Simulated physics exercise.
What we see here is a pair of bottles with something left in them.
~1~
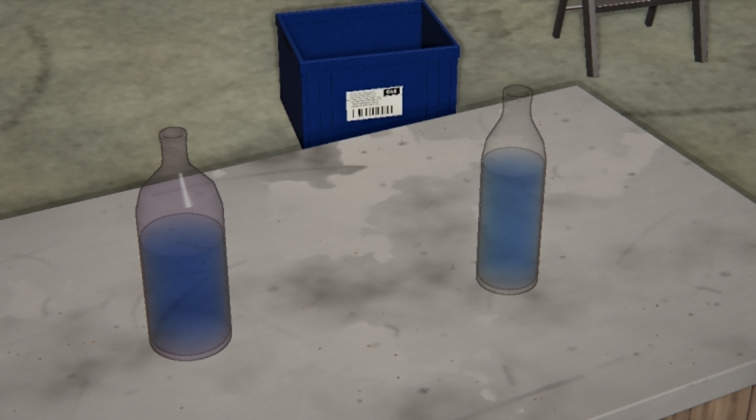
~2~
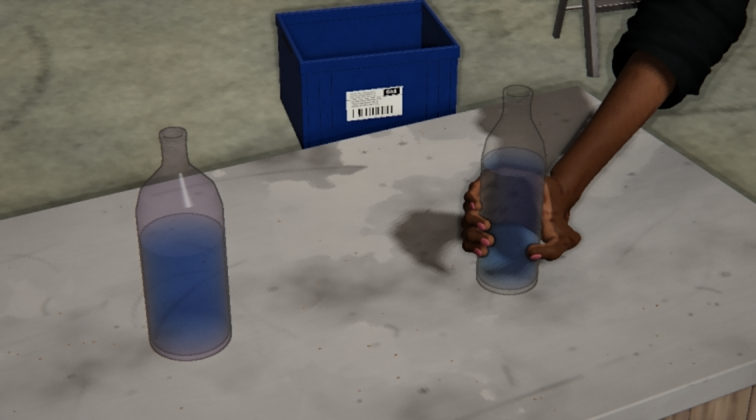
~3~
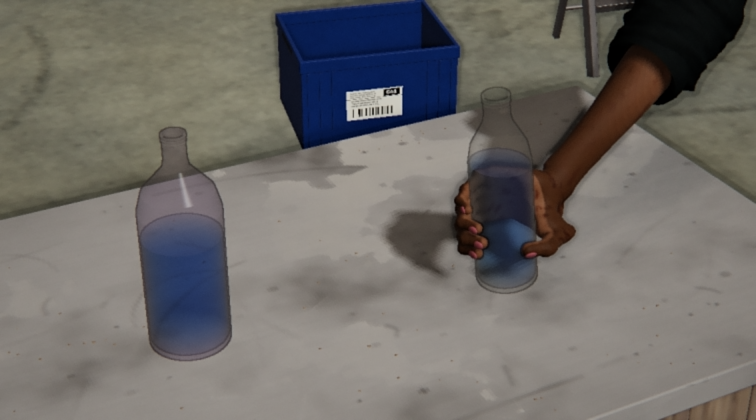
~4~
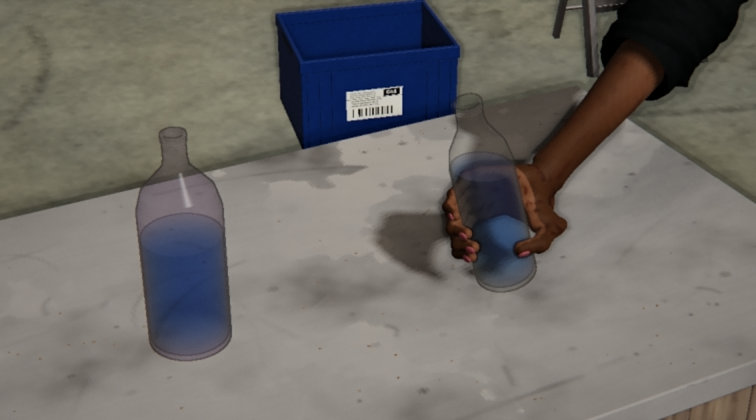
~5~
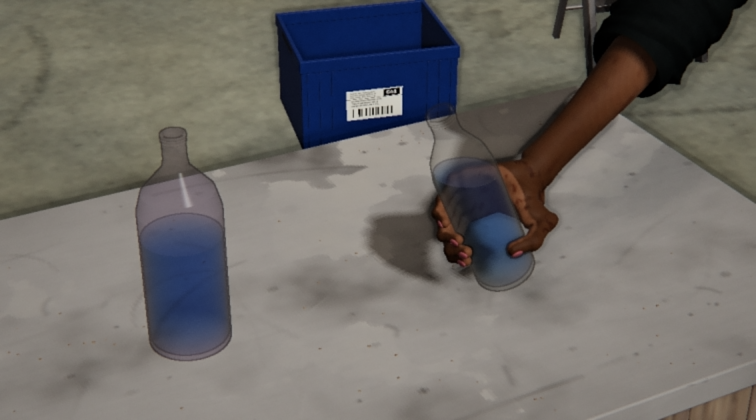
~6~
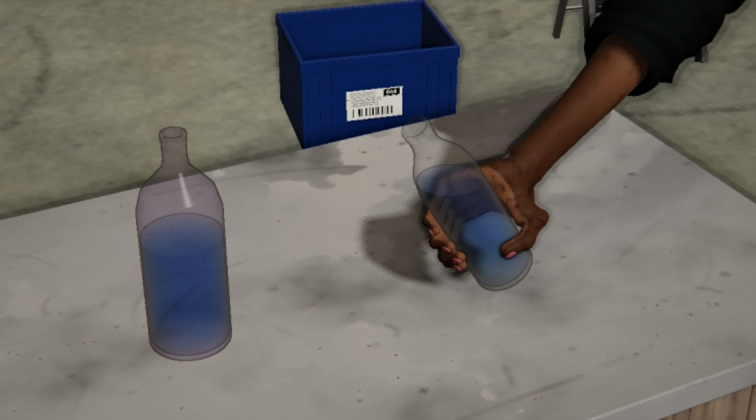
At the start, two clear, open bottles of blue liquid stand upright on a gray tabletop, with a blue bin behind them. A hand reaches in from the right and grasps the right bottle, then gradually tilts it to the left, while the left bottle stays still.
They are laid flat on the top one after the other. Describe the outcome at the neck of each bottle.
Left bottle: The contents come out. Right bottle: The contents come out.
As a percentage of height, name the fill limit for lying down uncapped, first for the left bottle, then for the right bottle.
Fill limits: About 28 % and about 22 %.
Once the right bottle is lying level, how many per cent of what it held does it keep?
I'd put it at close to 35 per cent of what was there.
Shortly, the right bottle is nearly down; right bottle, no leak.
Then, the right bottle lies flat; right bottle, it leaks.
At the finish, both lie flat; right bottle, it leaks; left bottle, it leaks.
